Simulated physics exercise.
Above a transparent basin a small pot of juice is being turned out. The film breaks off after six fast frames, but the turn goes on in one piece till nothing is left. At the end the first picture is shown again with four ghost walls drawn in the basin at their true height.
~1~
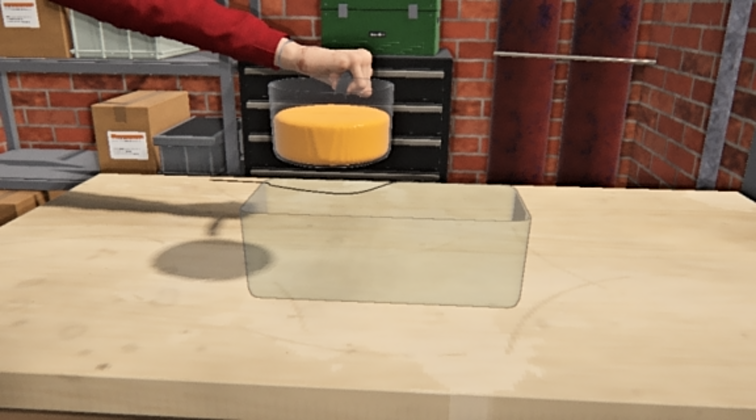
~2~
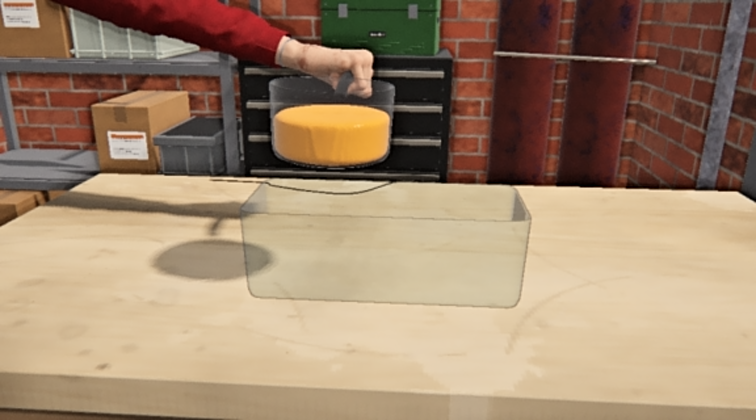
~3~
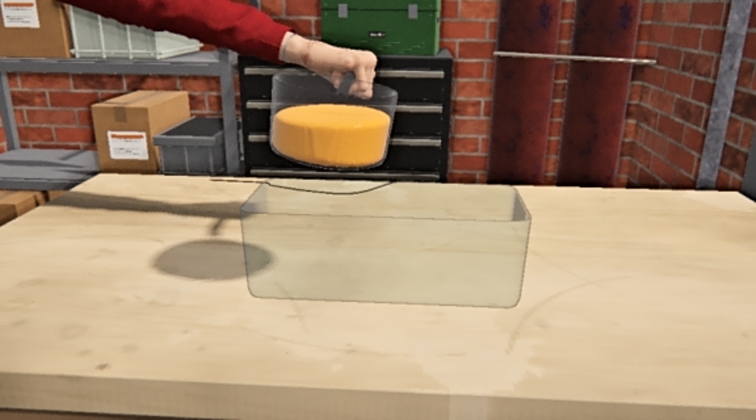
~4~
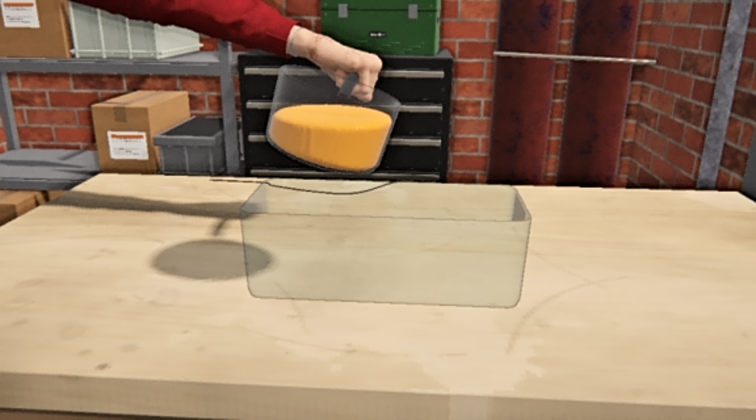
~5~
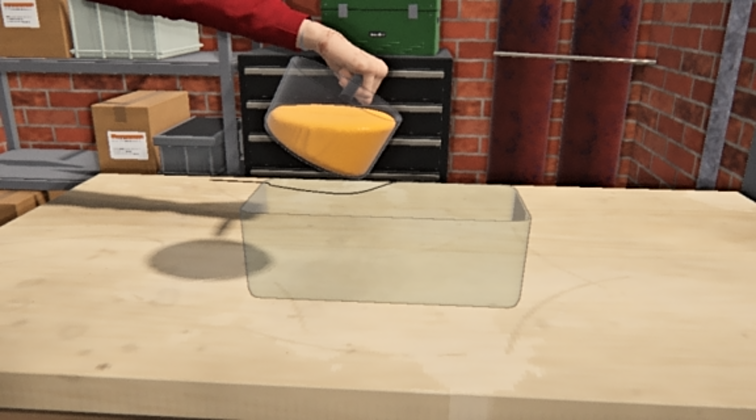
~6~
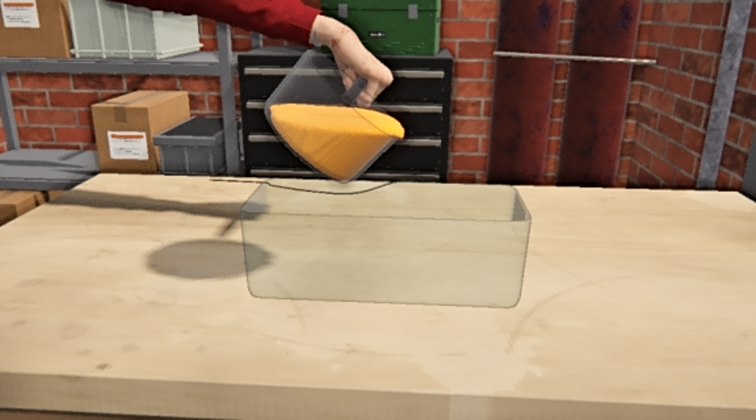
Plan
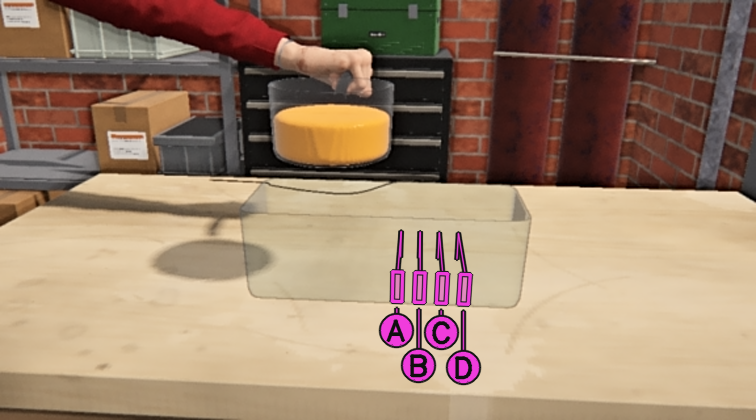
At first, a red-sleeved arm reaches in from the left, and its hand holds a small clear pot of orange juice upright above an empty transparent basin on a wooden table. The hand then tilts the pot steadily to the right, and the juice shifts toward the lowered side until it reaches the lip.
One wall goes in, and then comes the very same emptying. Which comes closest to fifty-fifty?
B is best.
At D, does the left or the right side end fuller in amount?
The left one.
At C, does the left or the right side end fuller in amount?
The left one.
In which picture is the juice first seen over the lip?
In picture 6.
In magenta, A at (396, 308); B at (418, 309); C at (441, 310); D at (463, 311).
With A, about 24 % ends left of the wall and 76 % right of it.
With B, about 54 % ends left of the wall and 45 % right of it.
With C, about 83 % ends left of the wall and 16 % right of it.
With D, about 90 % ends left of the wall and 8 % right of it.
